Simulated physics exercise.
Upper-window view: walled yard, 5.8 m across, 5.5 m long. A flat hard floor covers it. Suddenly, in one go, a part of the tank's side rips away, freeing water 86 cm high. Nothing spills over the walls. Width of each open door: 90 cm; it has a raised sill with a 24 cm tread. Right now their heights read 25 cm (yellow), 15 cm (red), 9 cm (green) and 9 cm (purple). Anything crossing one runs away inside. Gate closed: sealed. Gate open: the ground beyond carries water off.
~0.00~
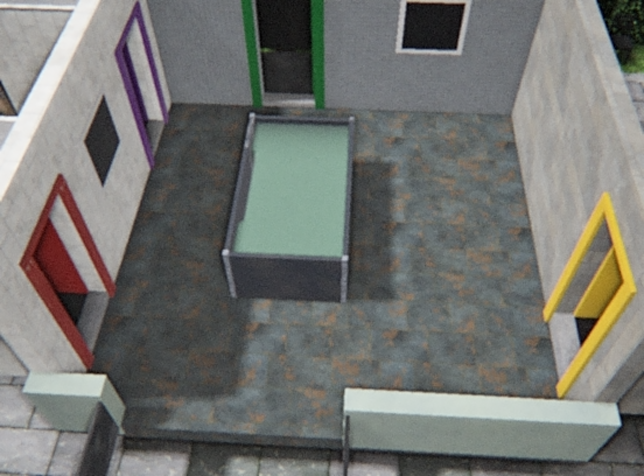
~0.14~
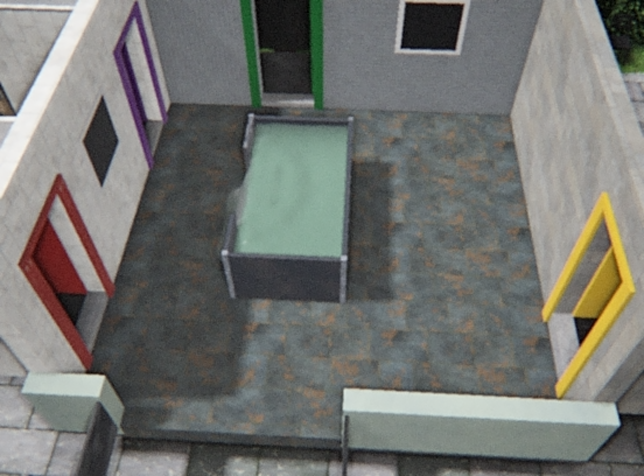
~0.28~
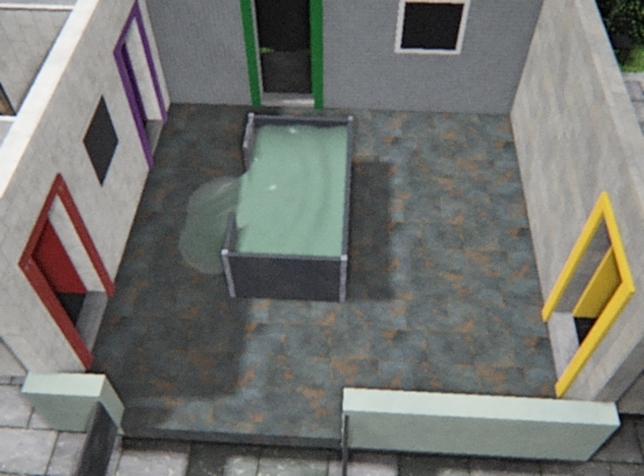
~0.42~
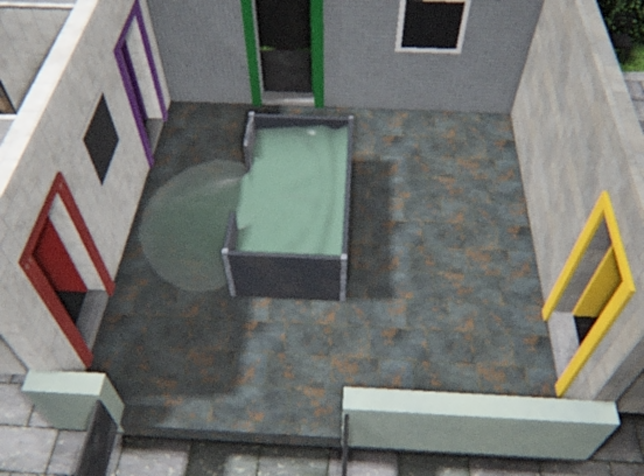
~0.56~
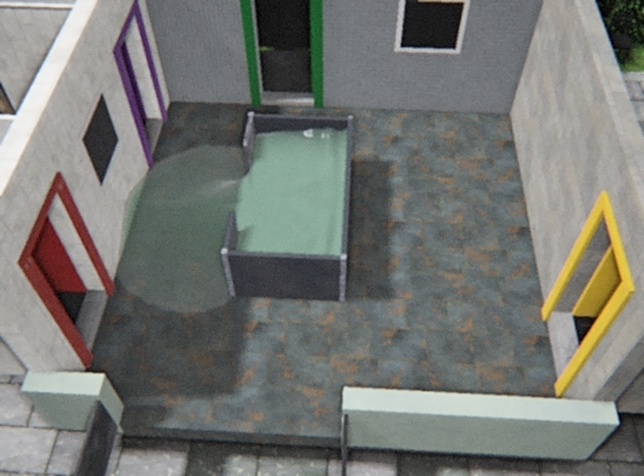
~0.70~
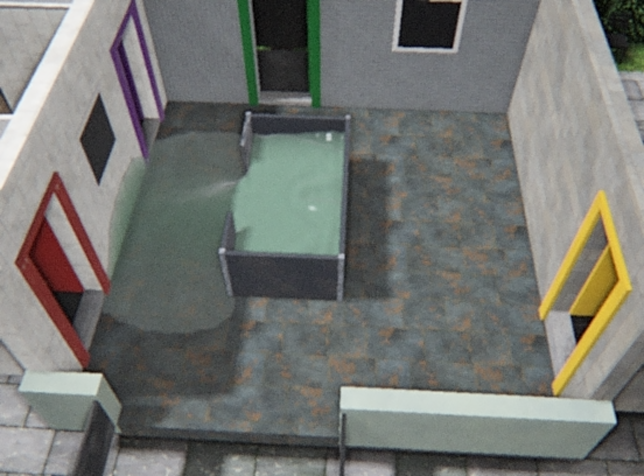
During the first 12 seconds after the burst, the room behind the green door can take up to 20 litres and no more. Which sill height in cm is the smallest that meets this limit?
A height of roughly 7 cm.
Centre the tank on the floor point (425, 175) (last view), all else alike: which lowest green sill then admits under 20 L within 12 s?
13.0 cm, give or take.
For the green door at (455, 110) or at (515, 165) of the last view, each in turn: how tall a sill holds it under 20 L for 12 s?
You'd want about 10.5 cm there first, then about 12.5 cm.
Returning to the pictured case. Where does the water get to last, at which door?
That would be the yellow door.
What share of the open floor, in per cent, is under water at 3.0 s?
Approximately 50 % of the floor.
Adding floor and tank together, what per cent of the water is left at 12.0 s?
Around 62 per cent of the water.
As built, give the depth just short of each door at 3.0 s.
At the yellow door the depth is 0 cm, at red 15 cm, at green 12 cm and at purple 18 cm.
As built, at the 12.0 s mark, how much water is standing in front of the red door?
It stands about 8.0 centimetres deep.
After 1.4 s water covers 20 % of the floor, deepest (52 cm) near (141, 227); it has not reached the green door.
After 3.0 s water covers 50 % of the floor, deepest (31 cm) near (163, 118); 12 cm at the green door, 1 litre in over its 9 cm sill.
After 12.0 s water covers 100 % of the floor, deepest (10 cm) near (523, 286); 4 cm at the green door, 7 litres in over its 9 cm sill.
At the green door as built, the water arrived by 2.0 s and peaked near 12 cm at 3.0 s.
With a sill of 6 cm, 27 litres would have come in within the 12 s; with 8.5 cm, 9 litres. So under 20 litres takes about 7 cm.
